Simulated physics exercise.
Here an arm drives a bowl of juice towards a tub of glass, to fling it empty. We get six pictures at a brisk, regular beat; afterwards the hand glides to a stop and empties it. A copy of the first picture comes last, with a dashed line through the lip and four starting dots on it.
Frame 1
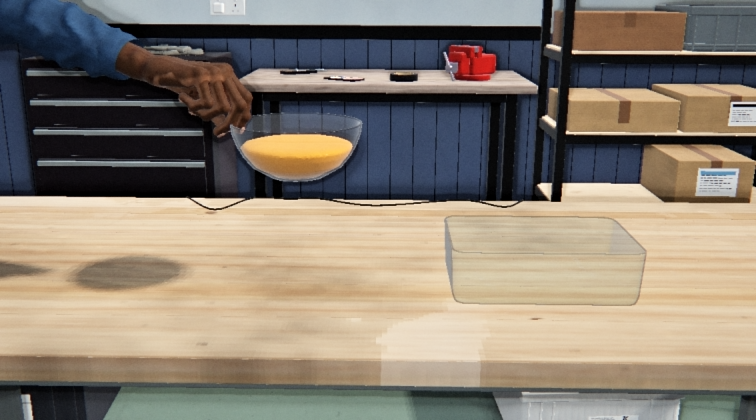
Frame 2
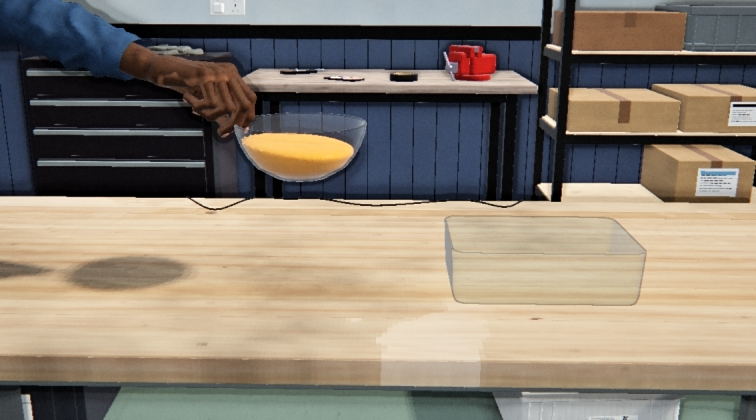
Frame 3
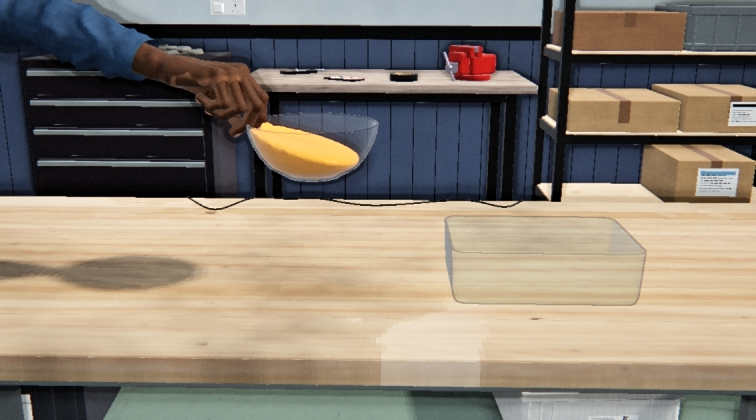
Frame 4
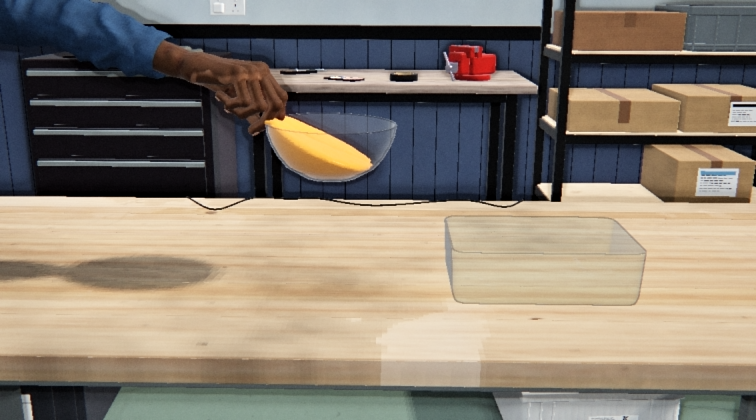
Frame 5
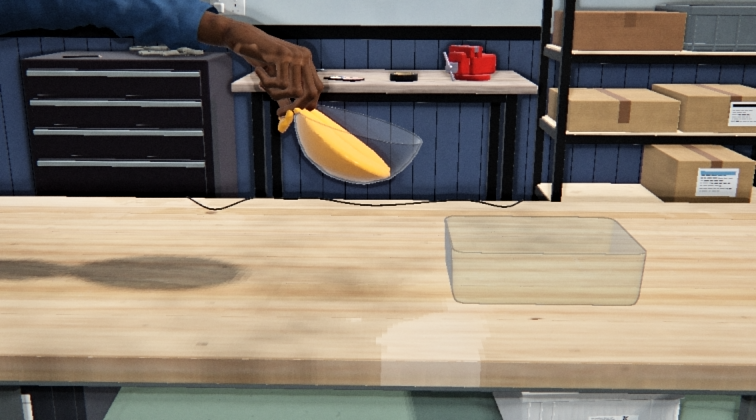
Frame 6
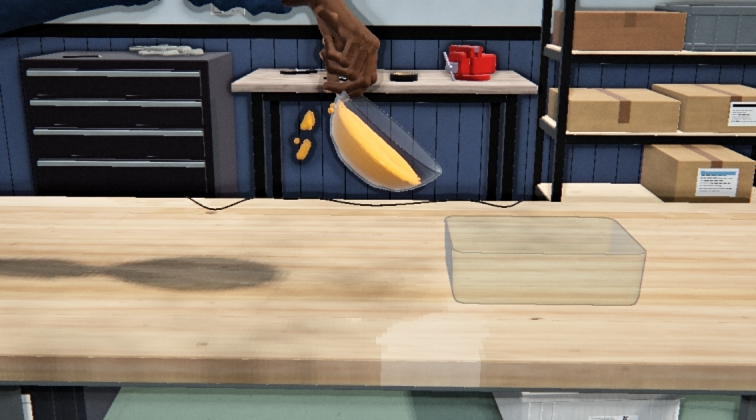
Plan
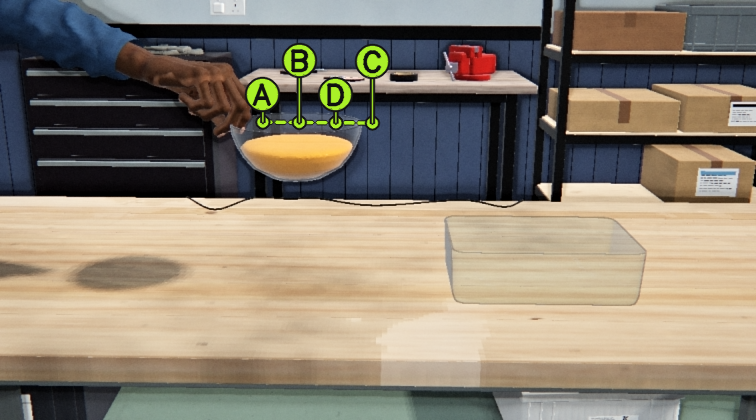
An arm in a blue sleeve swept a clear bowl of orange juice rightward above a wooden table toward a glass tub, the juice climbing the left side and slopping out behind as the bowl tipped.
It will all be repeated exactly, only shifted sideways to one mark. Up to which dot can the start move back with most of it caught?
The answer is place D.
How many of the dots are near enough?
Two.
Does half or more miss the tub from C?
No, that is safe.
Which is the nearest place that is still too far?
The answer is B.
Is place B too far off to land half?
Yes.
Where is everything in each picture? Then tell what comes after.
Upright, lip at (360, 122); tub from (452, 301) to (638, 304); nothing has left yet.
Upright, lip at (364, 123); nothing has left yet.
Upright, lip at (376, 123); nothing has left yet.
Upright, lip at (395, 124); juice is over the rim, down to (275, 121).
Tipped about 15°, lip at (420, 140); juice is over the rim, down to (283, 129).
Tipped about 40°, lip at (441, 169); juice is over the rim, down to (302, 155).
On the marked copy, A at (262, 122); B at (299, 122); C at (372, 123); D at (335, 122).
With A, about 0 % lands in the tub, 96 % falls short and 4 % goes beside or beyond.
With B, about 20 % lands in the tub, 73 % falls short and 8 % goes beside or beyond.
With C, about 76 % lands in the tub, 8 % falls short and 16 % goes beside or beyond.
With D, about 64 % lands in the tub, 23 % falls short and 14 % goes beside or beyond.
